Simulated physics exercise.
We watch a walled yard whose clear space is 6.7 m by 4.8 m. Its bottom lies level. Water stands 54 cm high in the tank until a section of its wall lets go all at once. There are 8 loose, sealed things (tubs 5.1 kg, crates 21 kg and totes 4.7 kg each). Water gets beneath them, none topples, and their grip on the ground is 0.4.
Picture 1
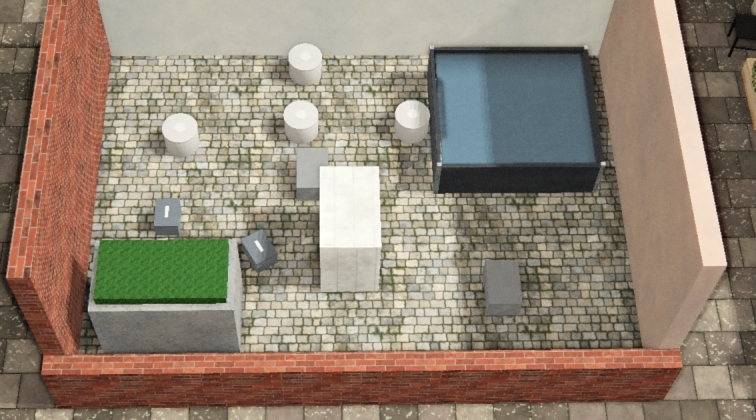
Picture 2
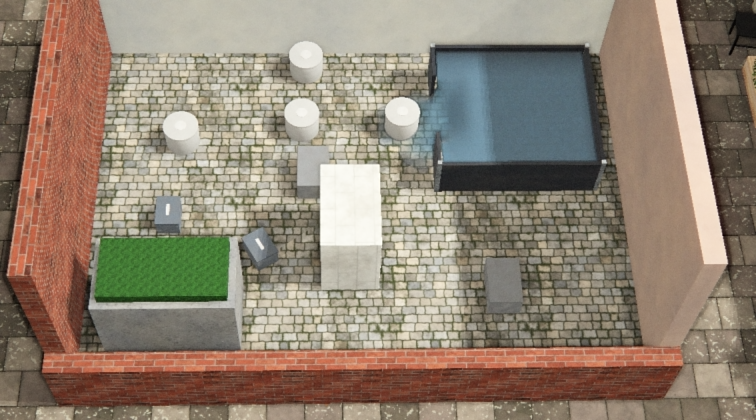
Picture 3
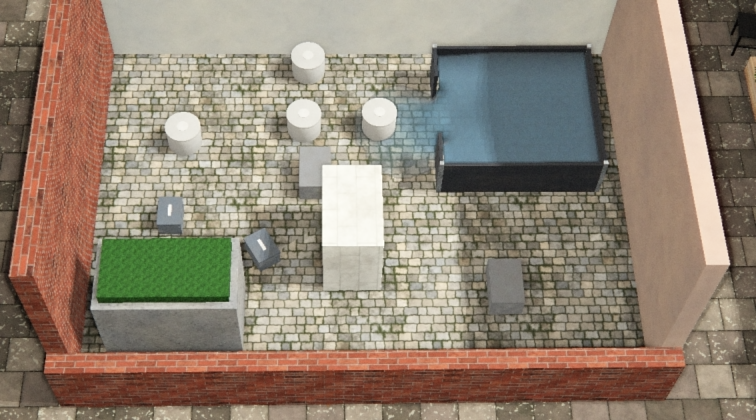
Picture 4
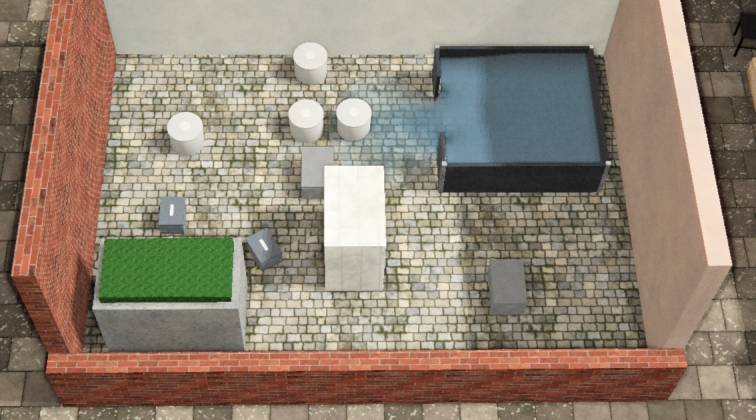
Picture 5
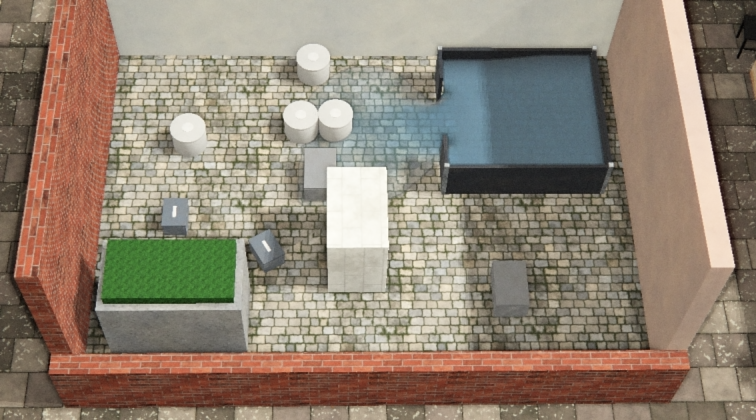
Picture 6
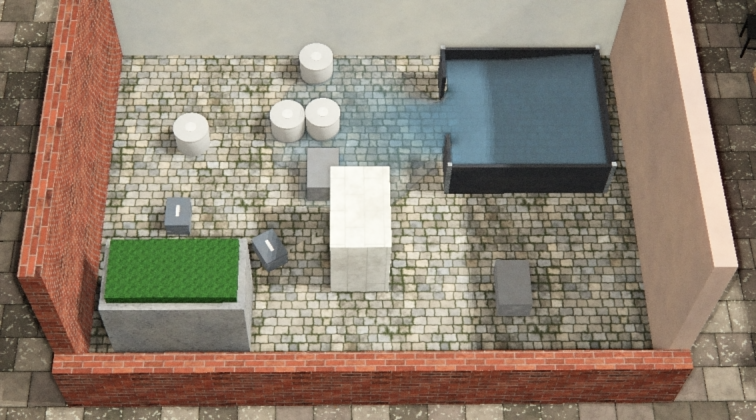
The footage shows water spreading leftward across a walled, cobbled yard from an opening in a dark tank, pushing the nearest white tub left until it meets another, and then both shift left together while the other objects stay put.
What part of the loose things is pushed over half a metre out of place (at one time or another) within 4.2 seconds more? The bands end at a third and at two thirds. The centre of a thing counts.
That comes to two thirds or above.
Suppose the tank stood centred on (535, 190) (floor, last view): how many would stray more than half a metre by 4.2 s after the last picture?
In that case 5 of them.
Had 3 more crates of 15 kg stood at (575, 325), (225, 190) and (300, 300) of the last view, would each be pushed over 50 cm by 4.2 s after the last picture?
In turn: Less, more, under.
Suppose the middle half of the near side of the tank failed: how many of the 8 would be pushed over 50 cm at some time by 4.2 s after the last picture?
Then 2.
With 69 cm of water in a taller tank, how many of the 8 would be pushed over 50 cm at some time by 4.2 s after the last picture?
In that case 7 of them.
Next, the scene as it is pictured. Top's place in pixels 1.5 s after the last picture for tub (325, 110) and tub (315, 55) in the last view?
Around (165, 87) and (164, 58).
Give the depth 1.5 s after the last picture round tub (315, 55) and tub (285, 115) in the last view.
Roughly 8 and 10 cm.
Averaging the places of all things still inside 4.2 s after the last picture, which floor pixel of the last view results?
Near (229, 203).
Then, 0.4 s after the last picture 2 of 8 are over 50 cm from their spots; 1 afloat.
Then, 1.5 s after the last picture 5 of 8 are over 50 cm from their spots; 4 afloat.
Then, 2.8 s after the last picture 5 of 8 are over 50 cm from their spots; 6 afloat.
Then, 4.2 s after the last picture 6 of 8 are over 50 cm from their spots, and 6 have been at some point; 6 afloat.
